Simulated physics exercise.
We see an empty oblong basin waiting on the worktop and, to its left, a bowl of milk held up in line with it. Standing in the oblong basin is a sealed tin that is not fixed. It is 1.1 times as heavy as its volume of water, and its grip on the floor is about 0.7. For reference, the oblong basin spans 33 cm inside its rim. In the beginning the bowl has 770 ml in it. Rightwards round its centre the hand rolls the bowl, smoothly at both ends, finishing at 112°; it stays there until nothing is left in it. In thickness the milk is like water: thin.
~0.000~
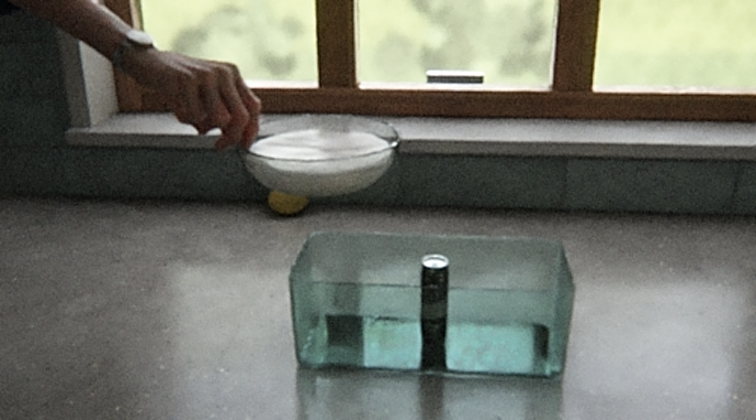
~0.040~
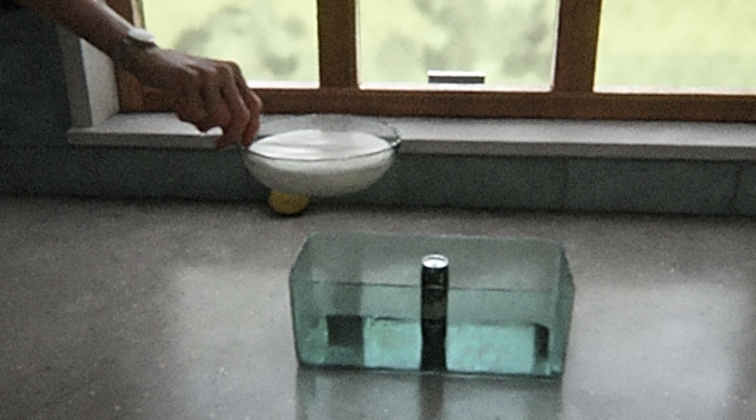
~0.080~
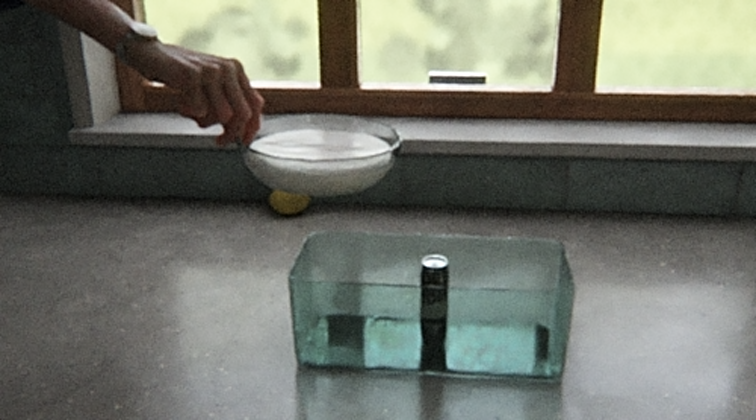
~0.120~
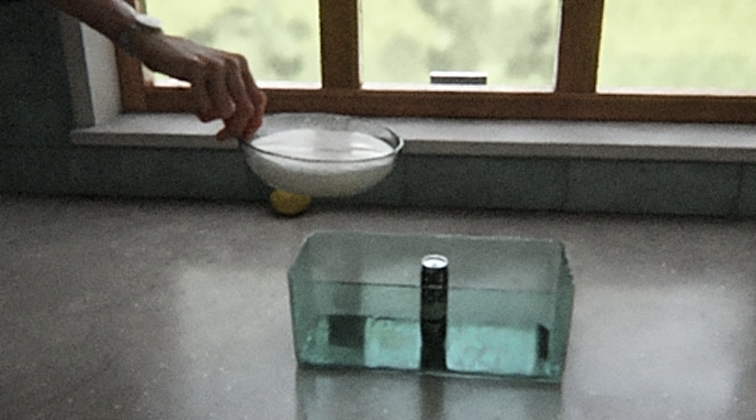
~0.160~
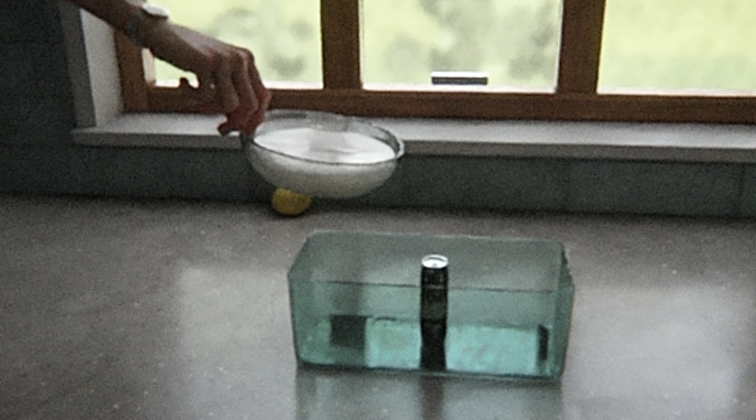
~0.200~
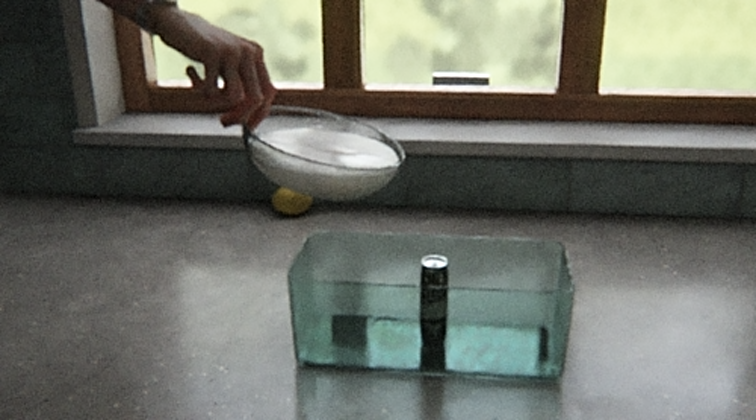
A hand tilting a glass bowl of milk gradually rightwards above a worktop, beside an oblong basin with a dark tin.
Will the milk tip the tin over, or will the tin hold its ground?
It is not upset.
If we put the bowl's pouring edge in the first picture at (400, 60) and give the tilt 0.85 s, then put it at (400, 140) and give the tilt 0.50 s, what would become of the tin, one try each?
In the first try it remains standing; in the second it comes down.
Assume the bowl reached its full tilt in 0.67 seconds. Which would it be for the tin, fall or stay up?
In that case the tin stays vertical.
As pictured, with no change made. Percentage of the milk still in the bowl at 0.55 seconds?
About 10 per cent.
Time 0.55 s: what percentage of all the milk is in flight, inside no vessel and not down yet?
I'd say close to 44 per cent.
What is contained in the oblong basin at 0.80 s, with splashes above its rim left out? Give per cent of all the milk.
I'd put it at roughly 98 per cent.
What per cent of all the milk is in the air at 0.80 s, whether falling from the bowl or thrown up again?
1 per cent, roughly.
Then, 0.55 s in, the tilt is 80° and 11 per cent is still to pour; the tin stands where it began.
Then, 0.80 s in, the tilt is 111° and 0 per cent is still to pour; the tin stands where it began.
Then, 1.06 s in, the tilt is 112° and 0 per cent is still to pour; the tin stands where it began.
Then, 1.35 s in, the tilt is 112° and 0 per cent is still to pour; the tin stands where it began.
Finally, the tin stands where it began.
